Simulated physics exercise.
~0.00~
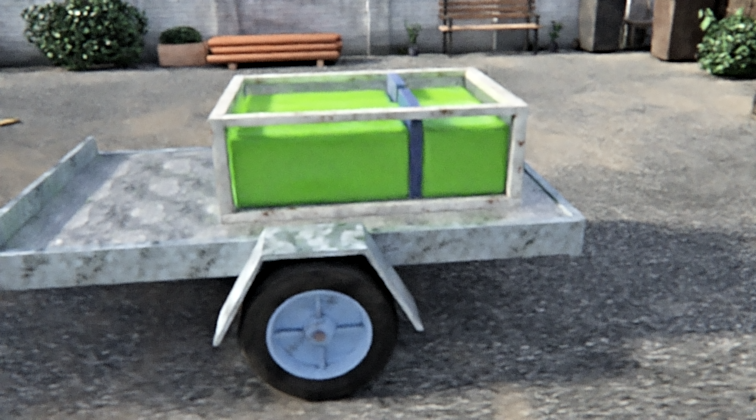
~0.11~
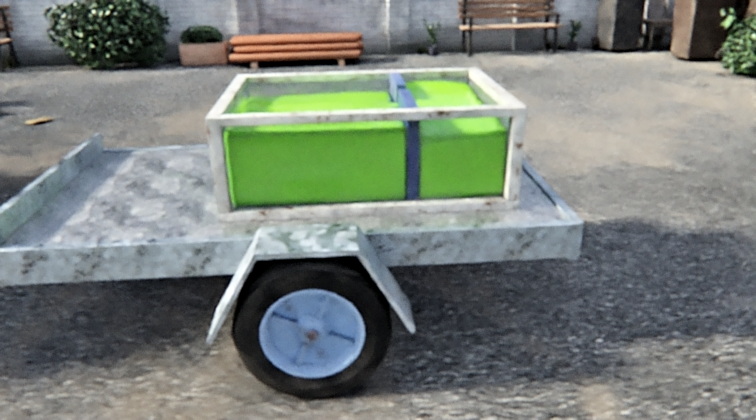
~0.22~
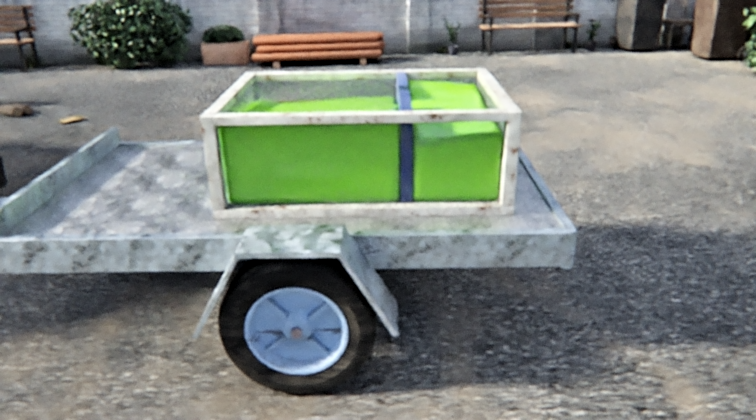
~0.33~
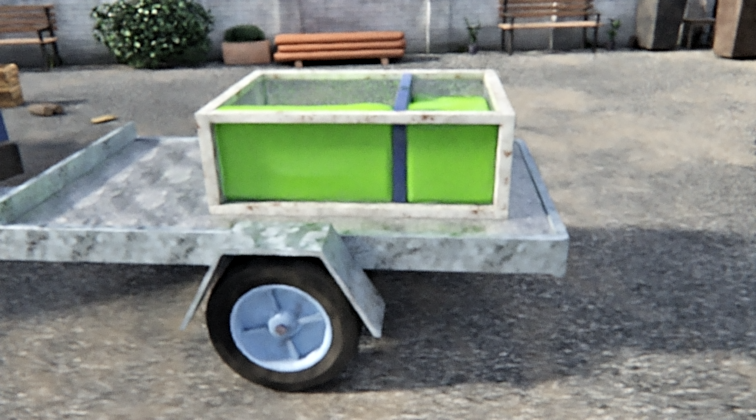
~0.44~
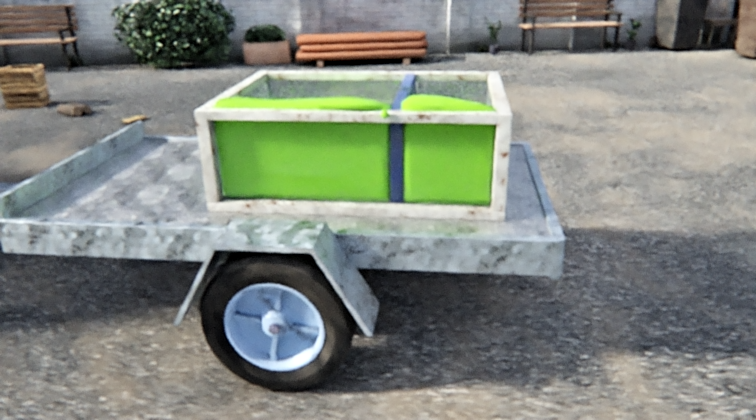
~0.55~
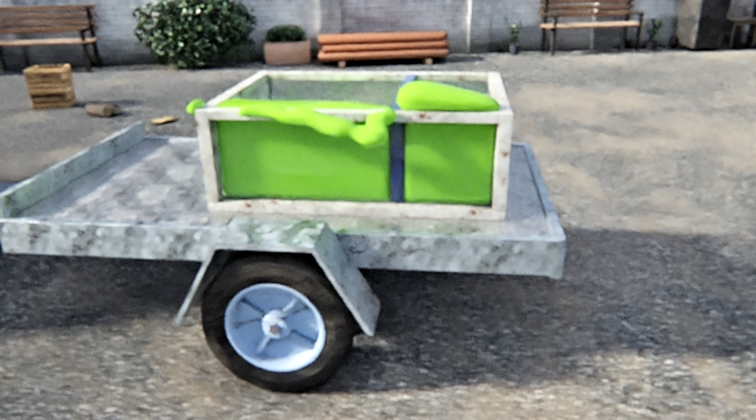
Bright green liquid in a white-rimmed clear tub tilts and slops over the near rim as the trailer rolls.
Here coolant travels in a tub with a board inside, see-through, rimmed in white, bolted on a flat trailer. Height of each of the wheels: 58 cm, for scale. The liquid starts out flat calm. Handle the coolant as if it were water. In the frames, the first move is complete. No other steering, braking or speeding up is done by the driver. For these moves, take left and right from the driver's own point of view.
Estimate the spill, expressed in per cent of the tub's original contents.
The spill comes to around 3 in every hundred.
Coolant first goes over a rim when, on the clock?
I'd put it close to 0.9 seconds.
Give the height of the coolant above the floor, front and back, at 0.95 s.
Heights: Front 32 cm, then back 30 cm.
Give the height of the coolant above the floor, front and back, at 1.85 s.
Measured: Front = 28 cm, back = 30 cm.
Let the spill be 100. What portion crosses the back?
Spill fraction there: Roughly 10 per cent.
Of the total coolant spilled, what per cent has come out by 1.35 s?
60 %.
After 0.95 s the surface is 32 cm up at the front and 30 cm at the back; 1 per cent is out, over the near side.
After 1.35 s the surface is 28 cm up at the front and 28 cm at the back; 2 per cent is out, over the near side.
After 1.85 s the surface is 28 cm up at the front and 30 cm at the back; 2 per cent is out, over the near side and the far side.
After 3.54 s 3 per cent is out, over the near side, 8 of 238 litres.
